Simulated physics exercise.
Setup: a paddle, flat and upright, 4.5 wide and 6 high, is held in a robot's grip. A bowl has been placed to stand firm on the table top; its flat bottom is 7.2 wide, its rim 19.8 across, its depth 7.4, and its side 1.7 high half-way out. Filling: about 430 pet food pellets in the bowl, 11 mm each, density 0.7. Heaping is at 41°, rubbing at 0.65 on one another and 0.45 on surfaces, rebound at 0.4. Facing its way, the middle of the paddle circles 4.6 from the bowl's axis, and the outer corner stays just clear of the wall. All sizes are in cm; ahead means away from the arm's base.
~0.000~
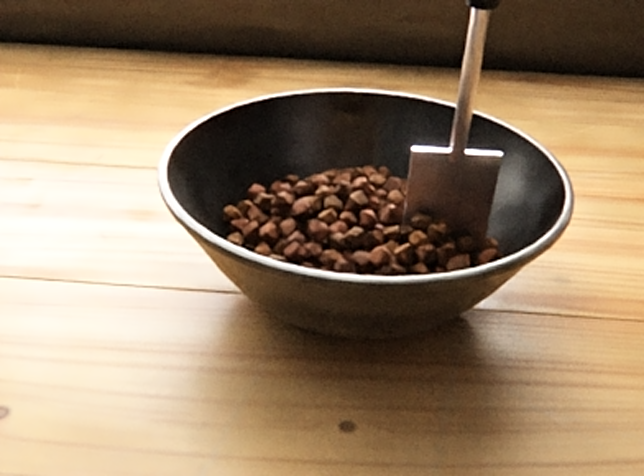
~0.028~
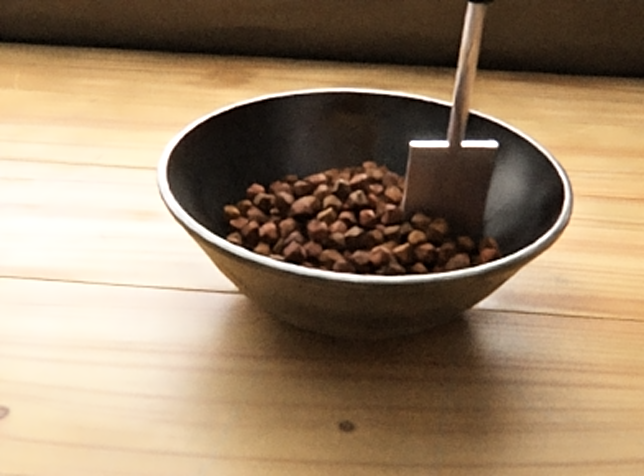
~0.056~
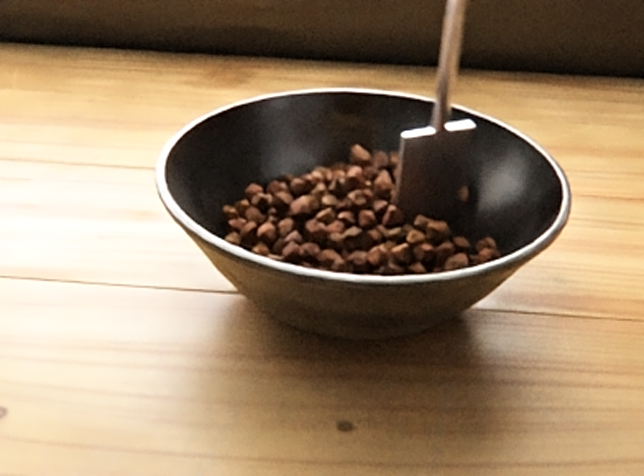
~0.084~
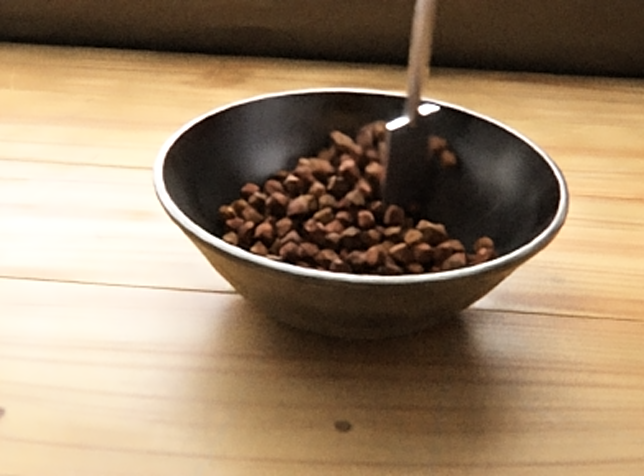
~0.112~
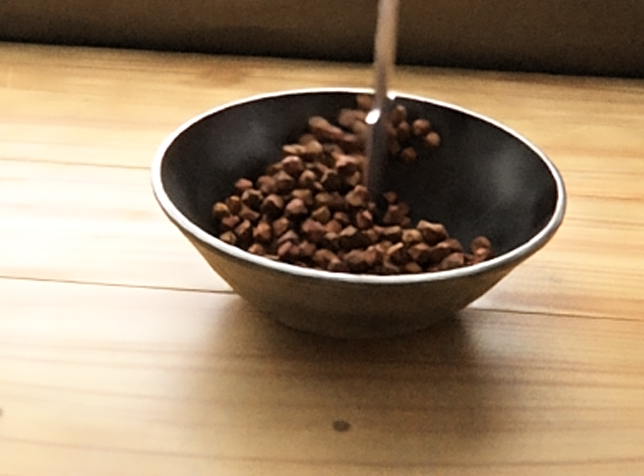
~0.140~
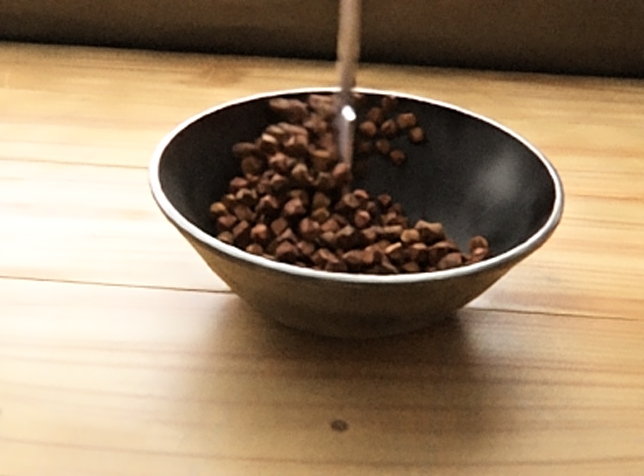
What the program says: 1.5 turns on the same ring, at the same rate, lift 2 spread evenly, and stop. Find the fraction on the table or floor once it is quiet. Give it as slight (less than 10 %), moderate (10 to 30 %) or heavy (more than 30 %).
It is moderate.
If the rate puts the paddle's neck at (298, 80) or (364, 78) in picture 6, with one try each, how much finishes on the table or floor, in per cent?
Some 25 and 10 %.
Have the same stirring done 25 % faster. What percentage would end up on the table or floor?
I'd say close to 20 %.
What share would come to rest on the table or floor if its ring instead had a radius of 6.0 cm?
Then about 0 per cent.
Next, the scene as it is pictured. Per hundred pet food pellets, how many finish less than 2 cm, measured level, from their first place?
Result: Close to 30 per cent of the load.
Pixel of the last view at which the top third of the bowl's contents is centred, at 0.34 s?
Around (381, 255).
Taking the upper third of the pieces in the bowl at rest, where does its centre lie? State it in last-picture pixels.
About (347, 220).
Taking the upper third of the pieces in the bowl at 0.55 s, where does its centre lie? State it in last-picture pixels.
I'd put it close to (363, 195).
After 0.34 s, 269° round, highest piece 11 above the table; 407 in the bowl, 5 on the table or floor, 19 in flight or on the tool.
After 0.55 s, 79° round, highest piece 9 above the table; 367 in the bowl, 50 on the table or floor, 14 in flight or on the tool.
After 0.85 s, 180° round, highest piece 8 above the table; 358 in the bowl, 73 on the table or floor.
After 1.55 s, 180° round, highest piece 8 above the table; 358 in the bowl, 73 on the table or floor.
In the end, 358 in the bowl, 73 on the table or floor. That is 17 % on the table or floor.
